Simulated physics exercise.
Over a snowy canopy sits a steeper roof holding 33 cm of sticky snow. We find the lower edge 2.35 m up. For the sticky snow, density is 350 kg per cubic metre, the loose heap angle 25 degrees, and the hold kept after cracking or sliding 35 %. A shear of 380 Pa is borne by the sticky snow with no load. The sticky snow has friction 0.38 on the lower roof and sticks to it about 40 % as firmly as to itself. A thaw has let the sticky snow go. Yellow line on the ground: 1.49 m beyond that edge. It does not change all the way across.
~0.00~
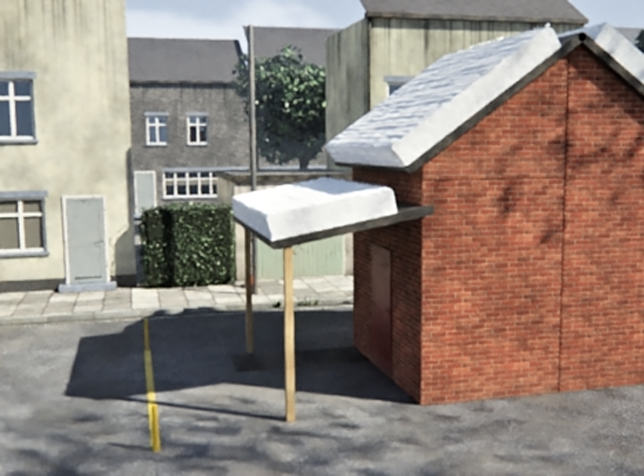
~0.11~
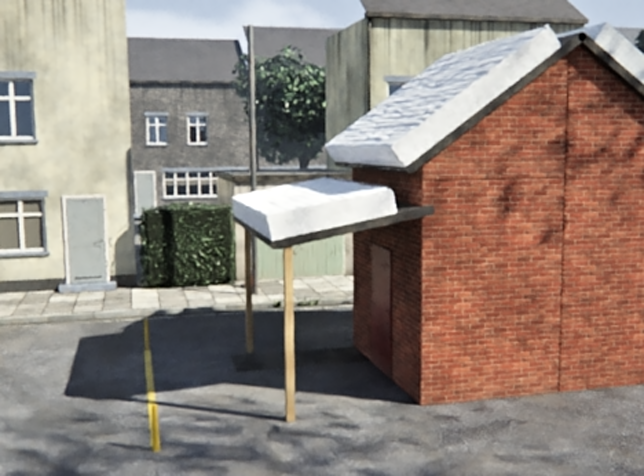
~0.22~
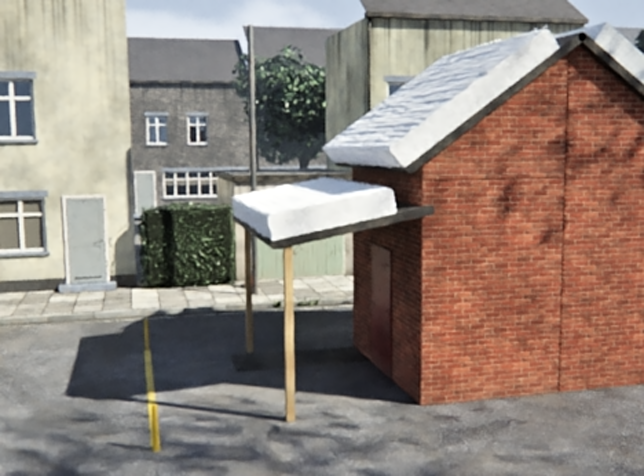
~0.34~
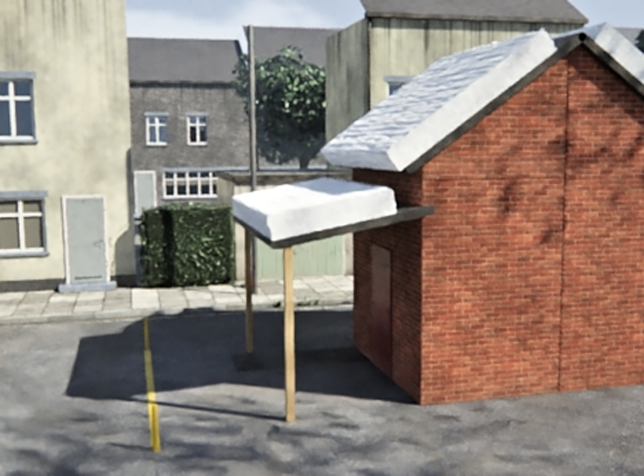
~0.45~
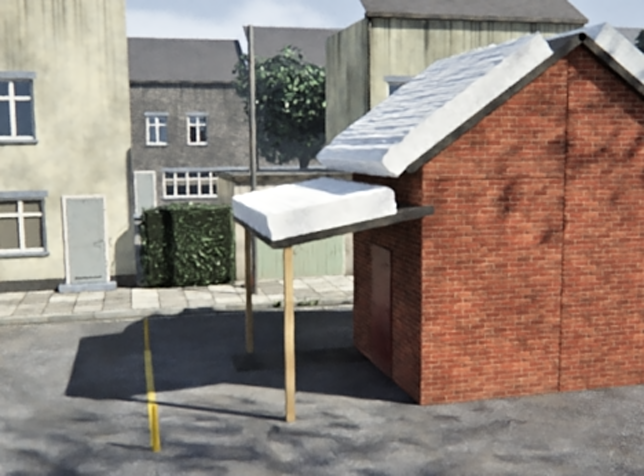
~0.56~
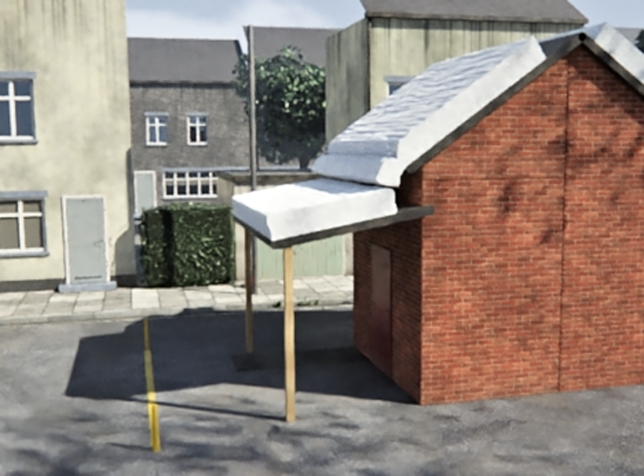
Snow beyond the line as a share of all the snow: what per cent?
The share beyond the line comes to about 1 %.
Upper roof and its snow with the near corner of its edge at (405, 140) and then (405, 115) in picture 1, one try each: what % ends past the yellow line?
It would be 16 percent for the first setting and 30 percent for the second.
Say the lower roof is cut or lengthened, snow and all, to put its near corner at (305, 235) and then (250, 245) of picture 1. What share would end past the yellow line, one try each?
7 %, 0 %.
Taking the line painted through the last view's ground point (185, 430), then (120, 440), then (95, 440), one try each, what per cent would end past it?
First try 4 per cent, second 0 per cent, third 0 per cent.
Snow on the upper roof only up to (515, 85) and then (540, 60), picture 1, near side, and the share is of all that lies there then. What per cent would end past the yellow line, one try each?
Respectively 0 % and 0 %.
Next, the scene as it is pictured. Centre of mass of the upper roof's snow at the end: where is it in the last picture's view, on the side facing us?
The middle sits at about (331, 235).
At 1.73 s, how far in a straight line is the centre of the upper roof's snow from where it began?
Straight-line shift: Roughly 1.8 m.
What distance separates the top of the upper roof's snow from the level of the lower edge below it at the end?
1.2 m, give or take.
After 1.10 s, none is below the lower edge and 0 % is past the line.
After 1.73 s, none is below the lower edge and 0 % is past the line.
After 2.37 s, 7 % is below the lower edge and 0 % is past the line.
After 3.00 s, 20 % is below the lower edge and 1 % is past the line.
After 4.40 s, 27 % is below the lower edge and 1 % is past the line.
